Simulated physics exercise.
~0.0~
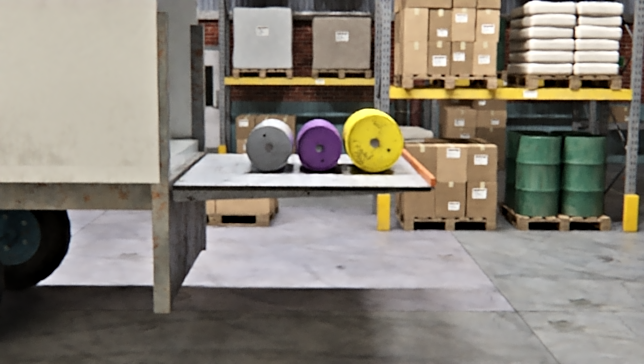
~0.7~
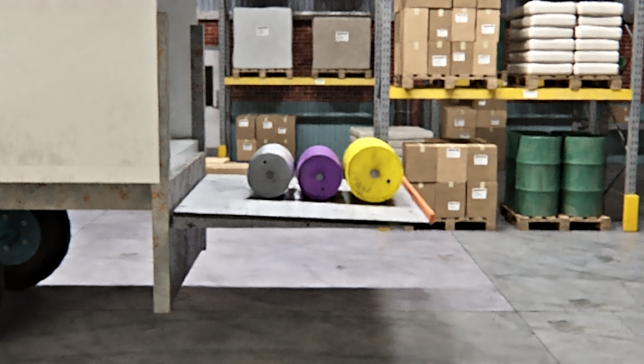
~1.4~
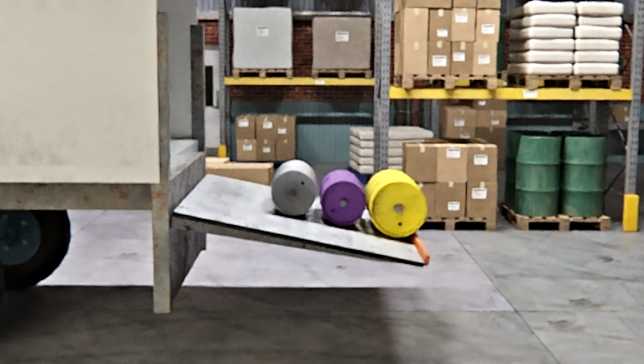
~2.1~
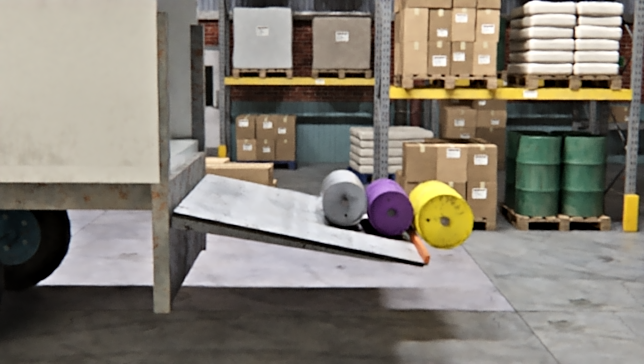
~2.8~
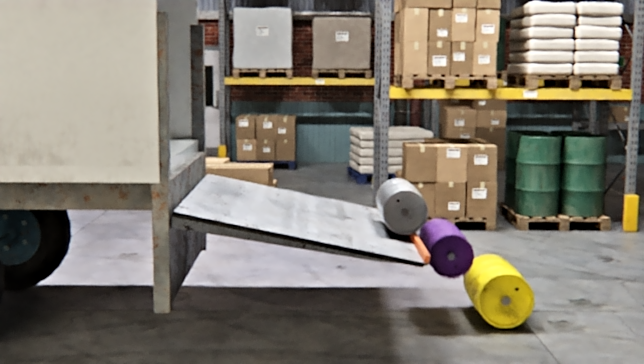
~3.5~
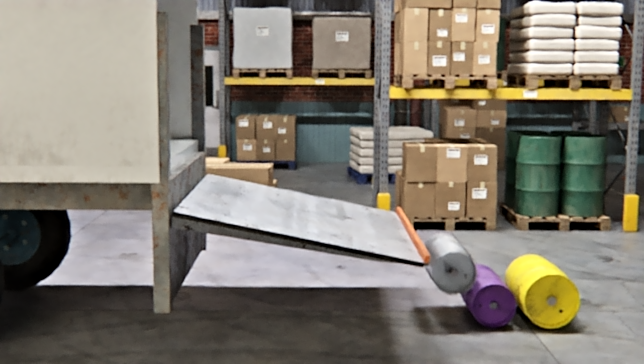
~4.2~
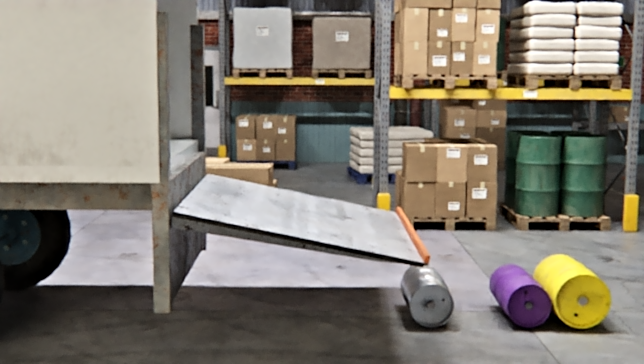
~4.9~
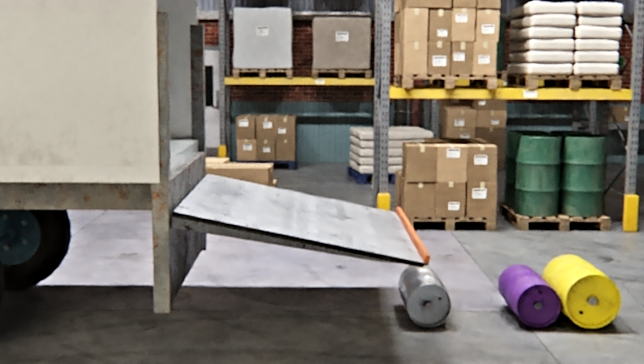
A lift plate at the back of a truck sank and tilted towards its outer edge, and the yellow, purple and grey drums on it rolled right, went over the orange stop one after another, and ended up lying on the warehouse floor.
